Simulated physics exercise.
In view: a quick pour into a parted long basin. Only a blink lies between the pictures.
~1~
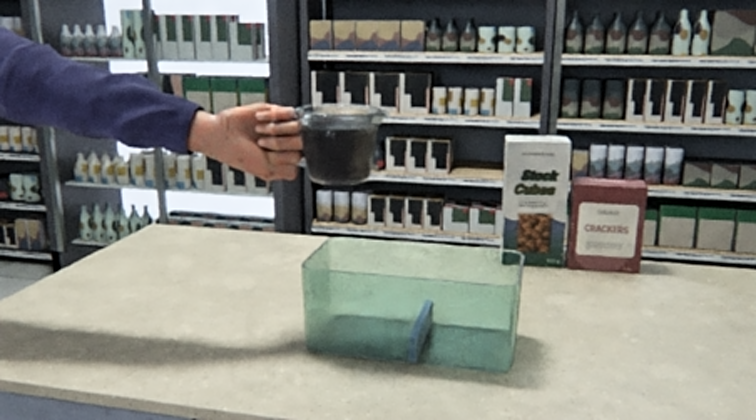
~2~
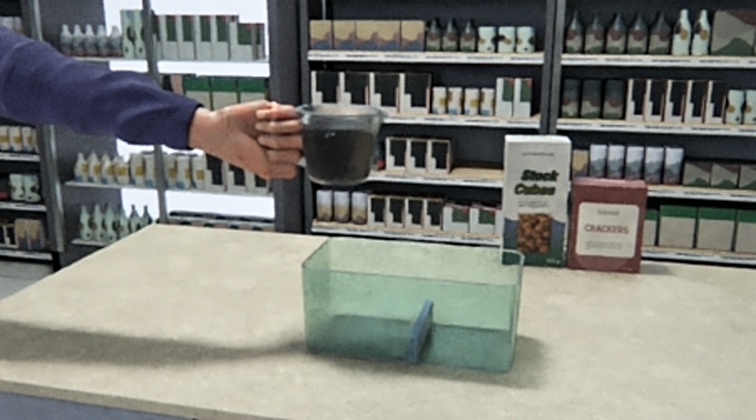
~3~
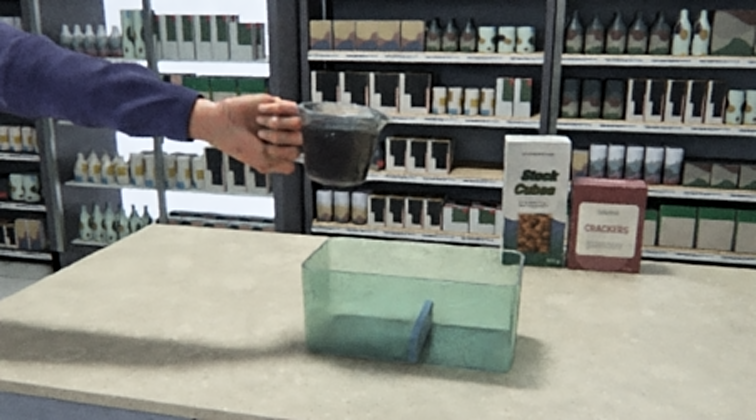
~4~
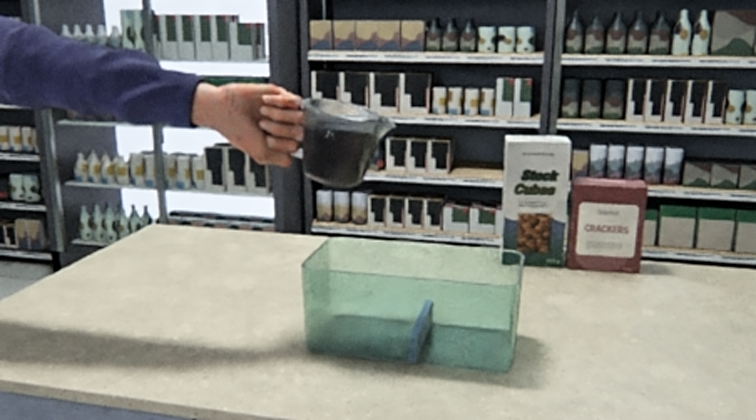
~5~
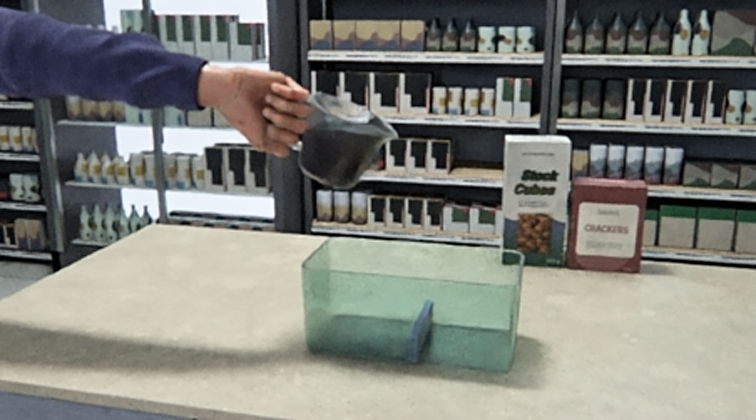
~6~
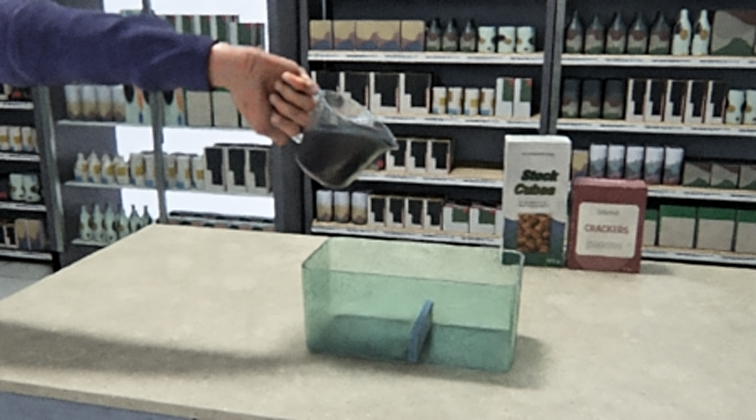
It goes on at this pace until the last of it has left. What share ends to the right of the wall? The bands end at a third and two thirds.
It comes to between a third and two thirds.
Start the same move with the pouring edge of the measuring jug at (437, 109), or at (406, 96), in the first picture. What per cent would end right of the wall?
In turn 80 and 75 in a hundred.
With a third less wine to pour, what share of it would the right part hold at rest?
Close to 20 per cent.
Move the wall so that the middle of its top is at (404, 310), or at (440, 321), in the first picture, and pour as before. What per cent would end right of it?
In turn 80 and 15 in a hundred.
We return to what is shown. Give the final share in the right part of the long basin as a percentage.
Close to 45 per cent.
A moment on, the measuring jug is tipped right over and 37 per cent is still to pour, 3 is left of the wall and 20 right of it.
Next, the measuring jug is tipped right over and 3 per cent is still to pour, 42 is left of the wall and 46 right of it.
Then the measuring jug is tipped right over and 0 per cent is still to pour, 53 is left of the wall and 44 right of it.
Later the measuring jug is tipped right over and 0 per cent is still to pour, 53 is left of the wall and 45 right of it.
At rest 53 per cent lies left of the wall, 45 right of it and 3 outside.
